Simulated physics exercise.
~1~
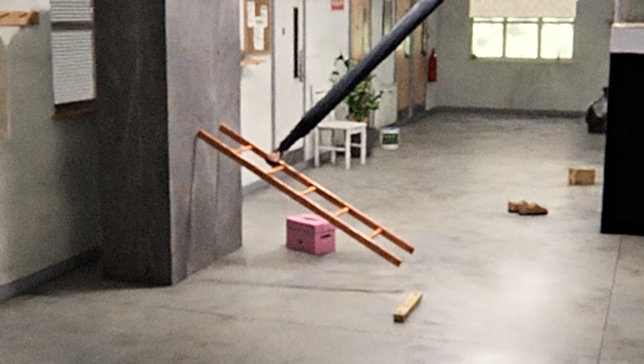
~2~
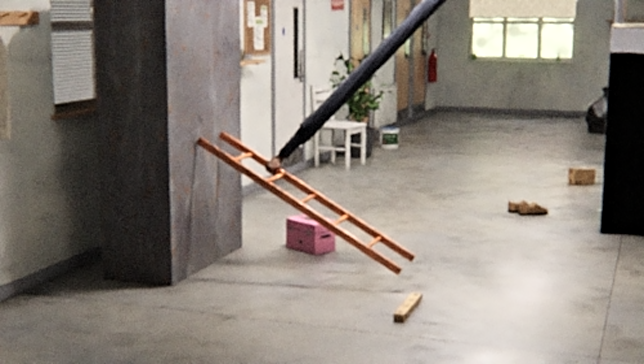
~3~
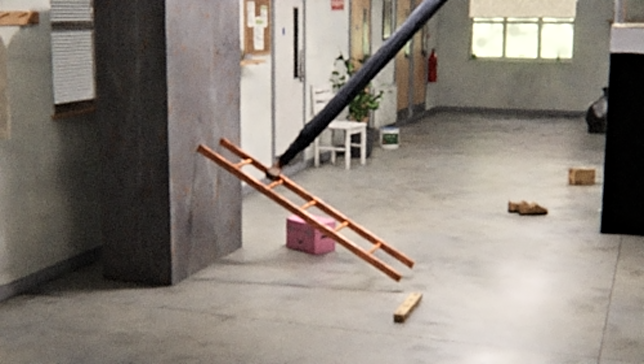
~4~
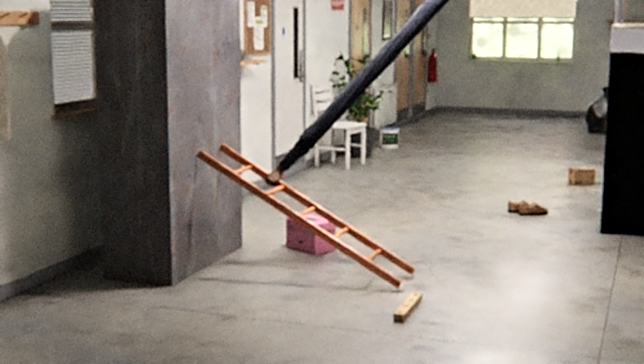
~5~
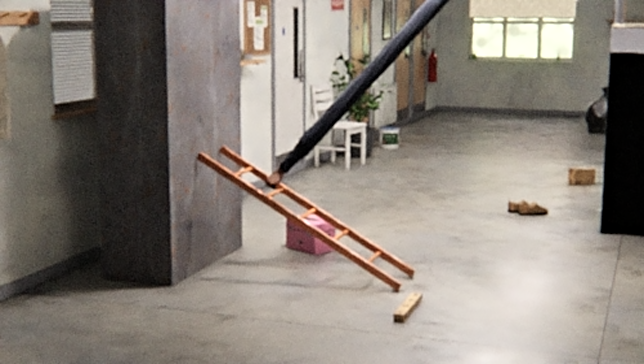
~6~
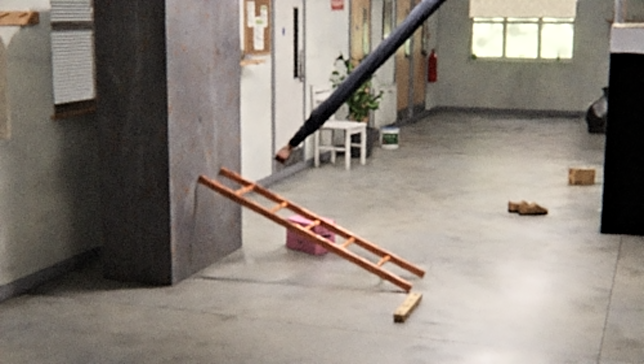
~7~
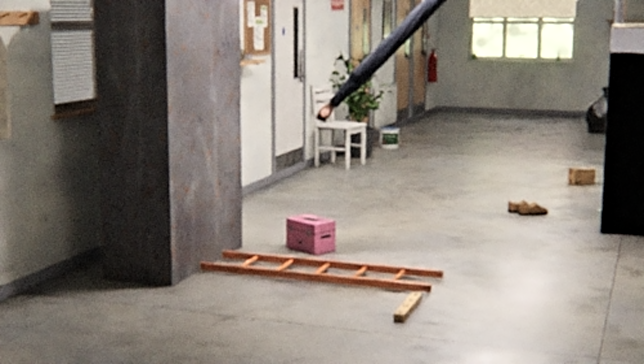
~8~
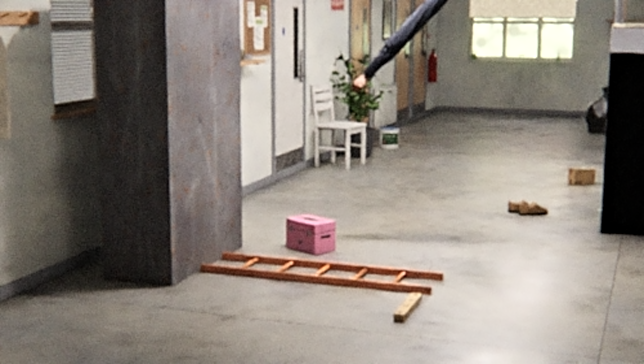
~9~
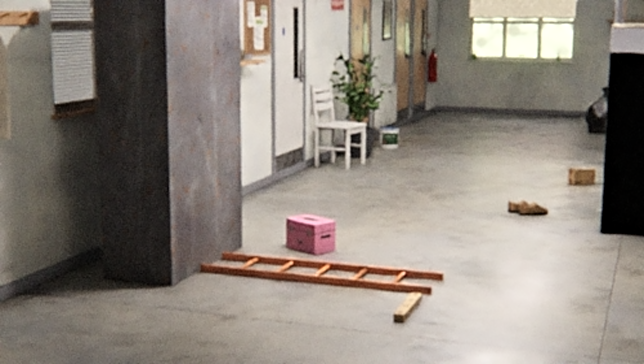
An orange gate, much like a short ladder, leans at a slant against a grey pillar on the left of a room with a hard grey floor, seen from a fixed, slightly raised viewpoint. A pink toolbox sits behind it and a wooden batten lies near its lower end, with a white chair, a plant and brown shoes farther back. A dark-sleeved arm reaching from the top lowers the gate slightly, then lets go and draws back. The gate slips down the pillar, slides right and drops flat. It ends lying still by the batten, toolbox and batten unmoved, the arm gone.
